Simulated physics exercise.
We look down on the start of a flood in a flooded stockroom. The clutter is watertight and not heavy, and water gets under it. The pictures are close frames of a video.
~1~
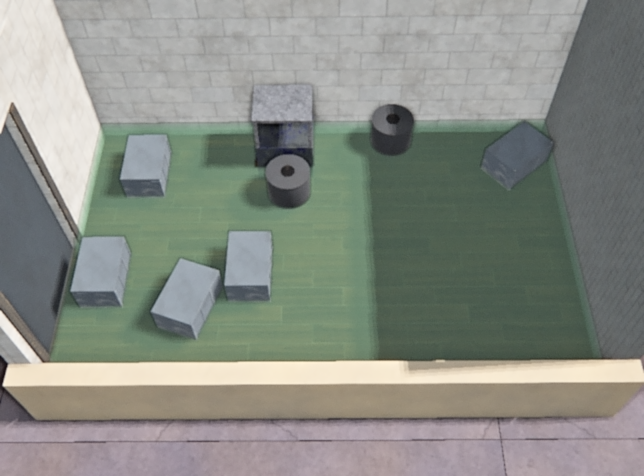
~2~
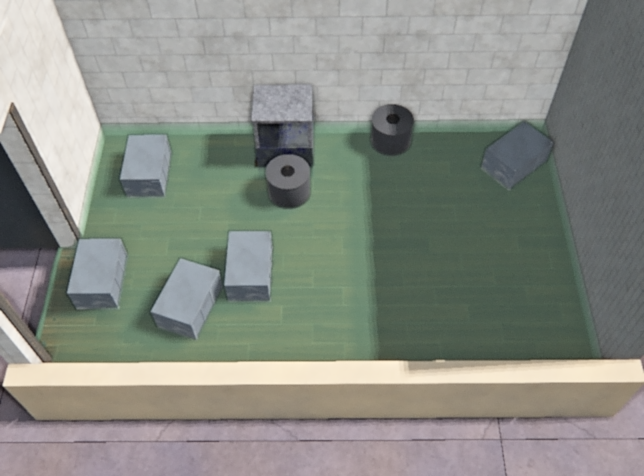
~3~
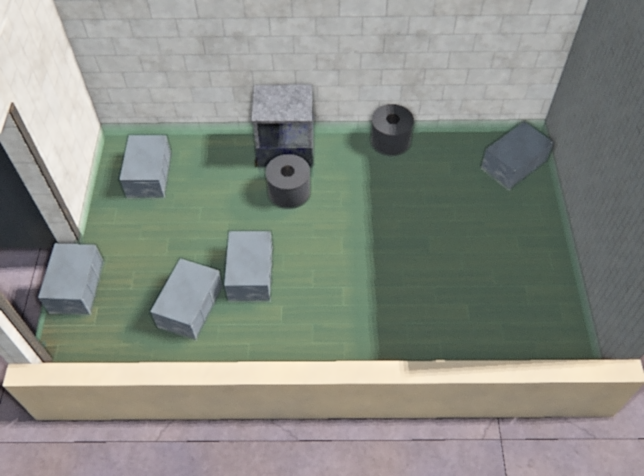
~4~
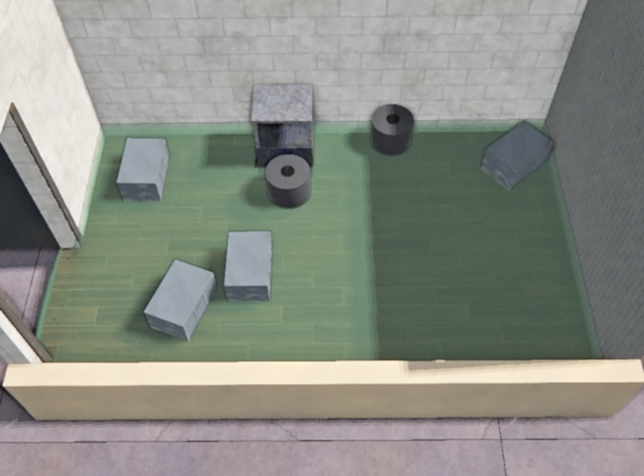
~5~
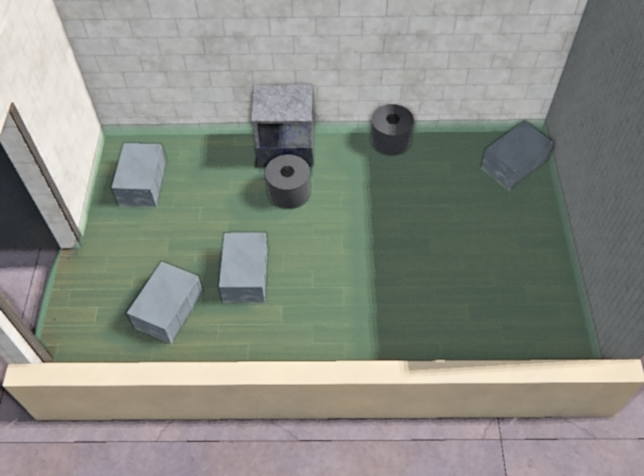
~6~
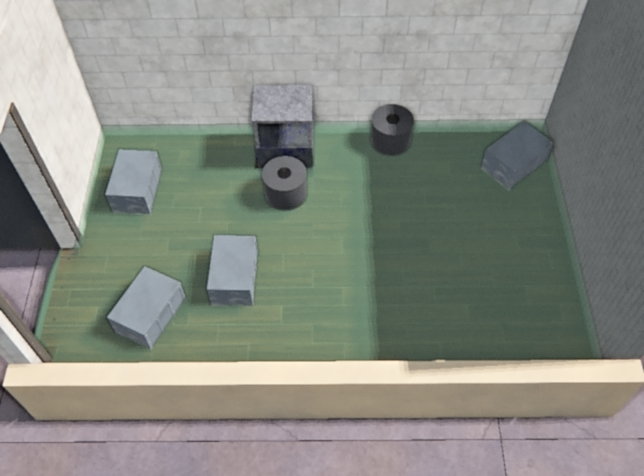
A flooded stockroom with pale block walls is seen from a high, fixed view, its plank floor under shallow green water. Grey crates sit mostly on the left, with two dark cylinders and a stone-like block near the back and another grey piece at right. The left door opens, the nearest crate slides left and out of sight, then three other crates drift slightly left and forward, and one cylinder shifts barely.
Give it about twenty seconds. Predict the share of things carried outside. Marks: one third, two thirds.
That comes to two thirds or above.
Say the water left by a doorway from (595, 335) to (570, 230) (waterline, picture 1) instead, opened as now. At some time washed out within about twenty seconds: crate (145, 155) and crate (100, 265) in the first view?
As listed: Inside, inside.
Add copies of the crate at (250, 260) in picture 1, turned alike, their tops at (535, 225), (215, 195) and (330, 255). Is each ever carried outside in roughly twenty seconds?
As listed: Left behind, gone, out.
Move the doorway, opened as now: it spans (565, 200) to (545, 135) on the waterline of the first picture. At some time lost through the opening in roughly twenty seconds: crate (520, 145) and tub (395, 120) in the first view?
As listed: Gone, gone.
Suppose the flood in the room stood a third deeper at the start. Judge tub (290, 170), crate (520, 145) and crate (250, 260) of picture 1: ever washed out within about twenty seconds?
As listed: Gone, left behind, washed out.
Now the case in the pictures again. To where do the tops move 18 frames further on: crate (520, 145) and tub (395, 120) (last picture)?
Around (497, 157) and (342, 142).
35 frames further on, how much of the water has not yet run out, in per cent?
About 48 per cent.
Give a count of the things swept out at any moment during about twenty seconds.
The number is 5.
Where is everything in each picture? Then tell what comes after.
In the first frame, a crate at (185, 291) floats; a crate at (144, 157) floats; 0 of 7 have shifted.
In the second frame, a crate at (185, 291), afloat; a crate at (144, 157), afloat; 0 of 7 have shifted.
In the third frame, a crate at (185, 291) floats; a crate at (143, 157) floats; 1 of 7 have shifted.
In the fourth frame, a crate at (179, 292) floats, close to its start; a crate at (141, 160), afloat, close to its start; 2 of 7 have shifted.
In the fifth frame, a crate at (163, 294), afloat, close to its start; a crate at (137, 166) floats, close to its start; 3 of 7 have shifted.
In the sixth frame, a crate at (144, 300), afloat, a stride from its start; a crate at (131, 173), afloat, close to its start; 4 of 7 have shifted.
A moment on, 2 of 7 are out; 5 afloat.
Next, 4 of 7 are out; 3 afloat.
Later, 5 of 7 are out; 2 afloat.
In the end, 5 of 7 are out; 2 afloat.
